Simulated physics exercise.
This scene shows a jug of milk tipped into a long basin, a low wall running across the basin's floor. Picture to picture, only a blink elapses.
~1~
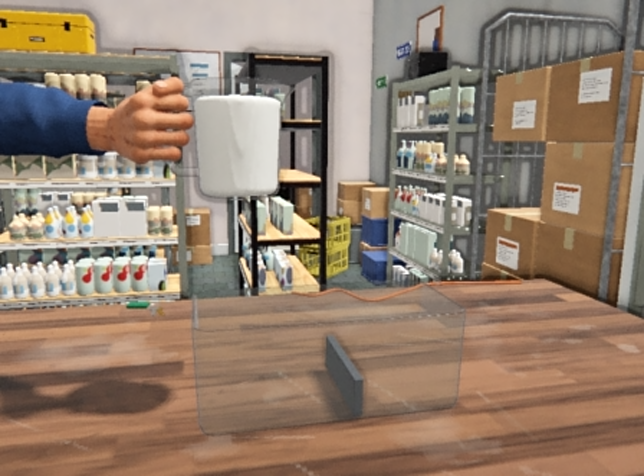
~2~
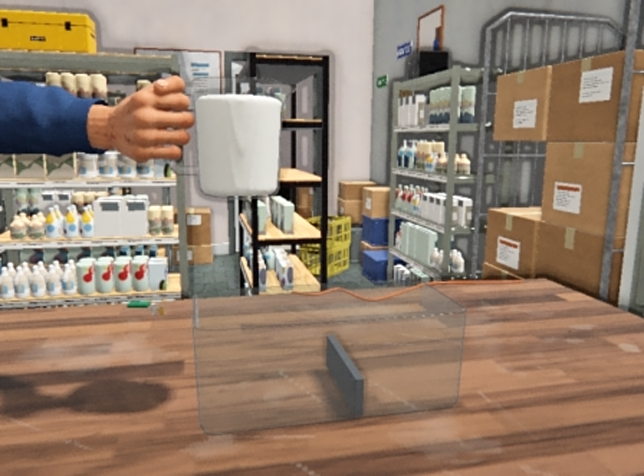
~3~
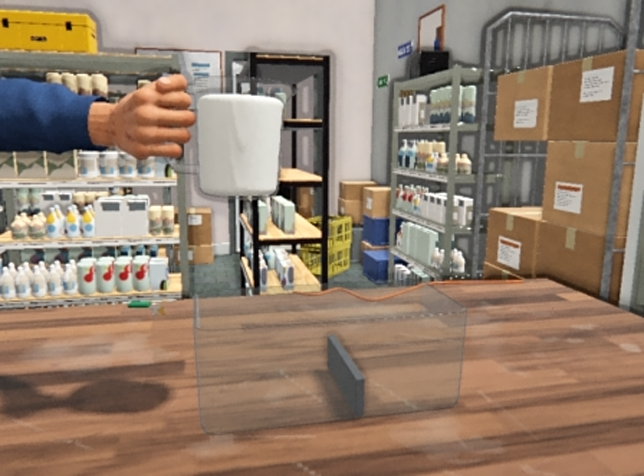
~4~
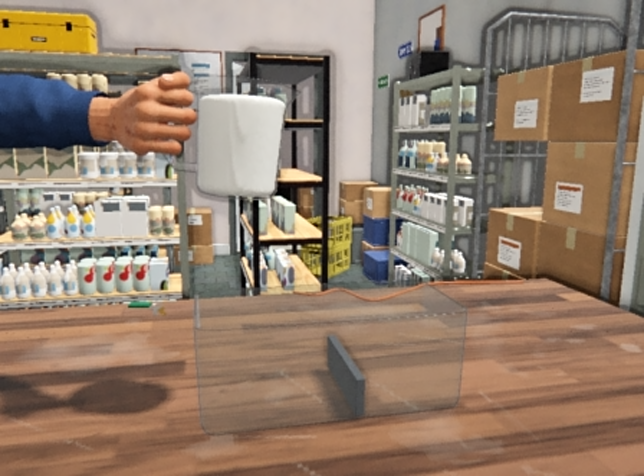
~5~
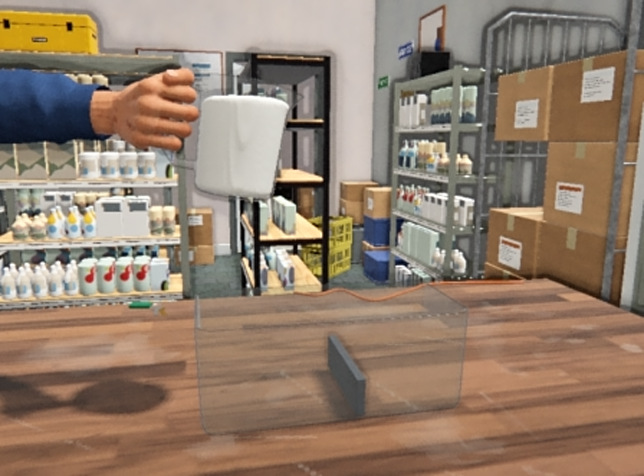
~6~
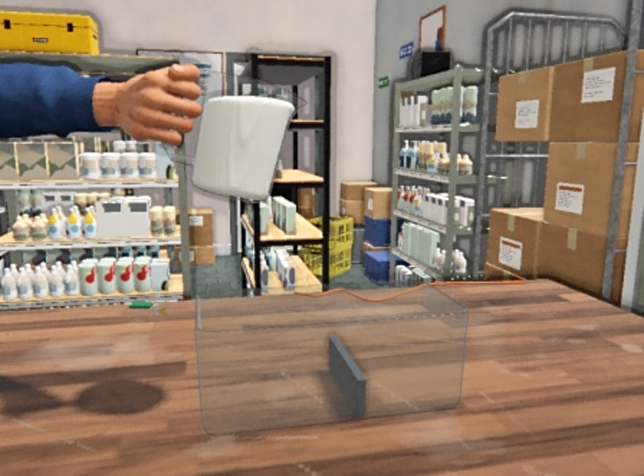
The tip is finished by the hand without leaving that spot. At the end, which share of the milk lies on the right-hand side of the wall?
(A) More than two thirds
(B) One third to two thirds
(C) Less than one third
Option A: More than two thirds.
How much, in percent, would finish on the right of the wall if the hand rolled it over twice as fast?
Roughly 60 per cent ends up there.
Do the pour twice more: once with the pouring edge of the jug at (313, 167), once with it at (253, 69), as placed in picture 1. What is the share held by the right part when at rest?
Roughly 75 % the first time and roughly 20 % the second.
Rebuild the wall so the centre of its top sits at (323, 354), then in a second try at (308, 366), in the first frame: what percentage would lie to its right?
Try one about 95 %, try two about 90 %.
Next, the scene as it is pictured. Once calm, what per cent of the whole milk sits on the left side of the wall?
About 20 per cent.
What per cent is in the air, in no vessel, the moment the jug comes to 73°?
Close to 20 per cent.
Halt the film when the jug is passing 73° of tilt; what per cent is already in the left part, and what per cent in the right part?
The left part gets 0 percent; the right part gets 5 percent.
A moment on, the jug is tipped part way and 77 per cent is still to pour, 0 is left of the wall and 4 right of it.
Next, the jug is tipped right over and 19 per cent is still to pour, 2 is left of the wall and 52 right of it.
Then the jug is tipped right over and 0 per cent is still to pour, 19 is left of the wall and 78 right of it.
Later the jug is tipped right over and 0 per cent is still to pour, 20 is left of the wall and 78 right of it.
At rest 20 per cent lies left of the wall, 78 right of it and 2 outside.
